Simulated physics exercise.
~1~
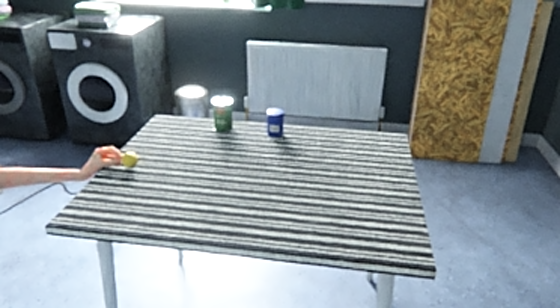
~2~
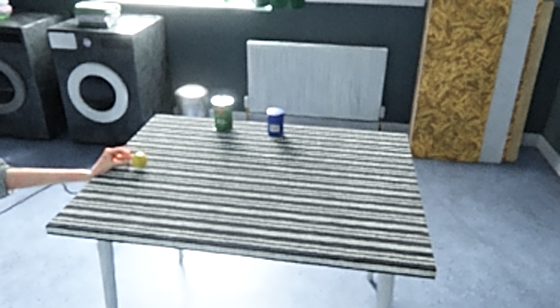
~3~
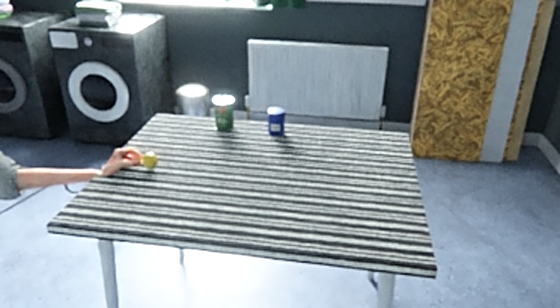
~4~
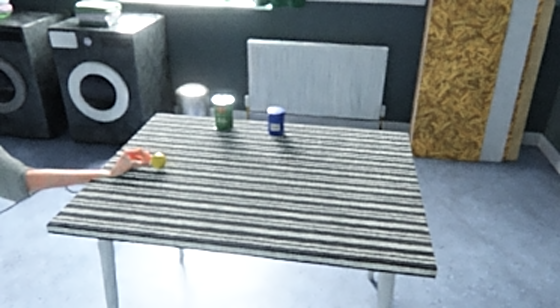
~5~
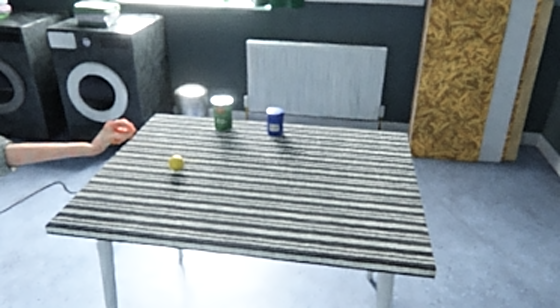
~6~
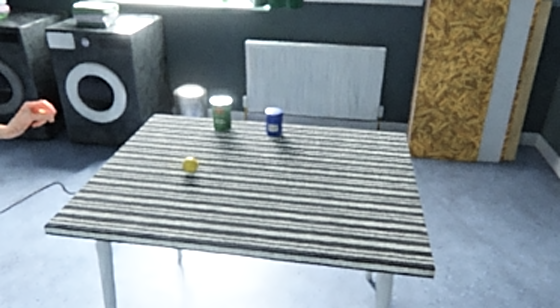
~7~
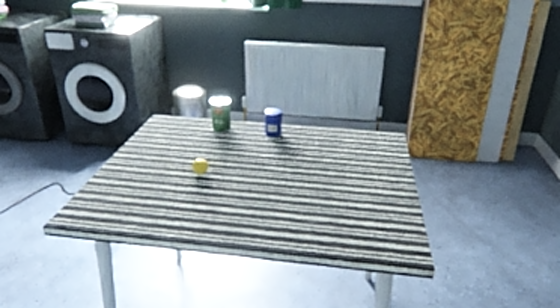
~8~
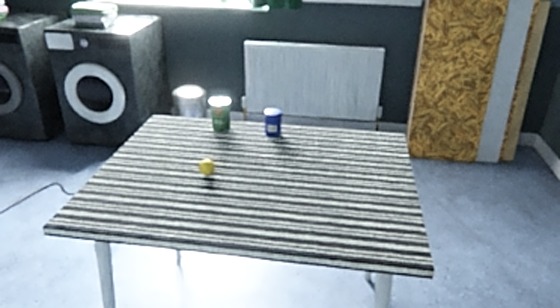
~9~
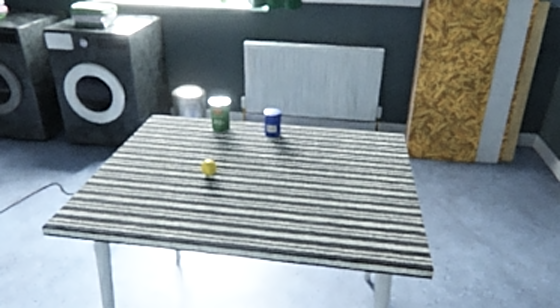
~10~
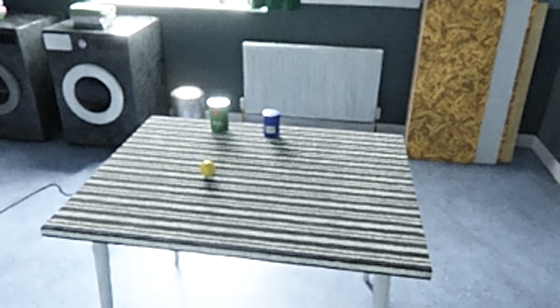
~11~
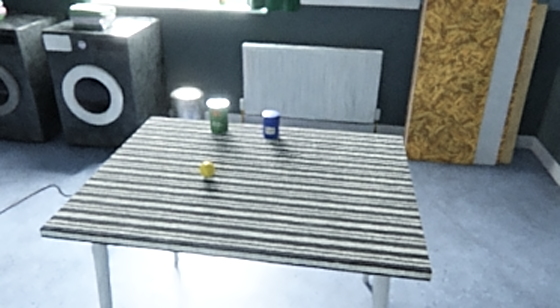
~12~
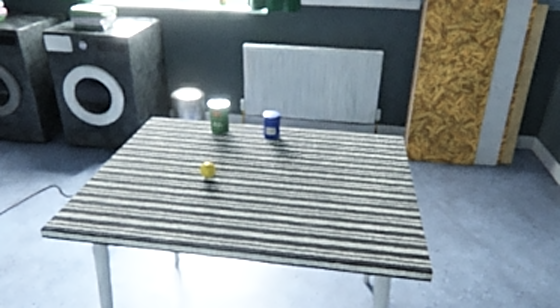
In a room with front-loading washing machines, a white radiator and a wood-chip board against the back wall, a slightly swaying view looks down on a table with a black and white striped top. A green tin and a blue jar stand near its far edge, with a yellow lemon at the left. A hand reaching in from the left moves the lemon to the right, then lets go and draws back out of view. The lemon carries on rightward by itself, slows and stops on the tabletop, left of centre. The tin and jar stay in place throughout.
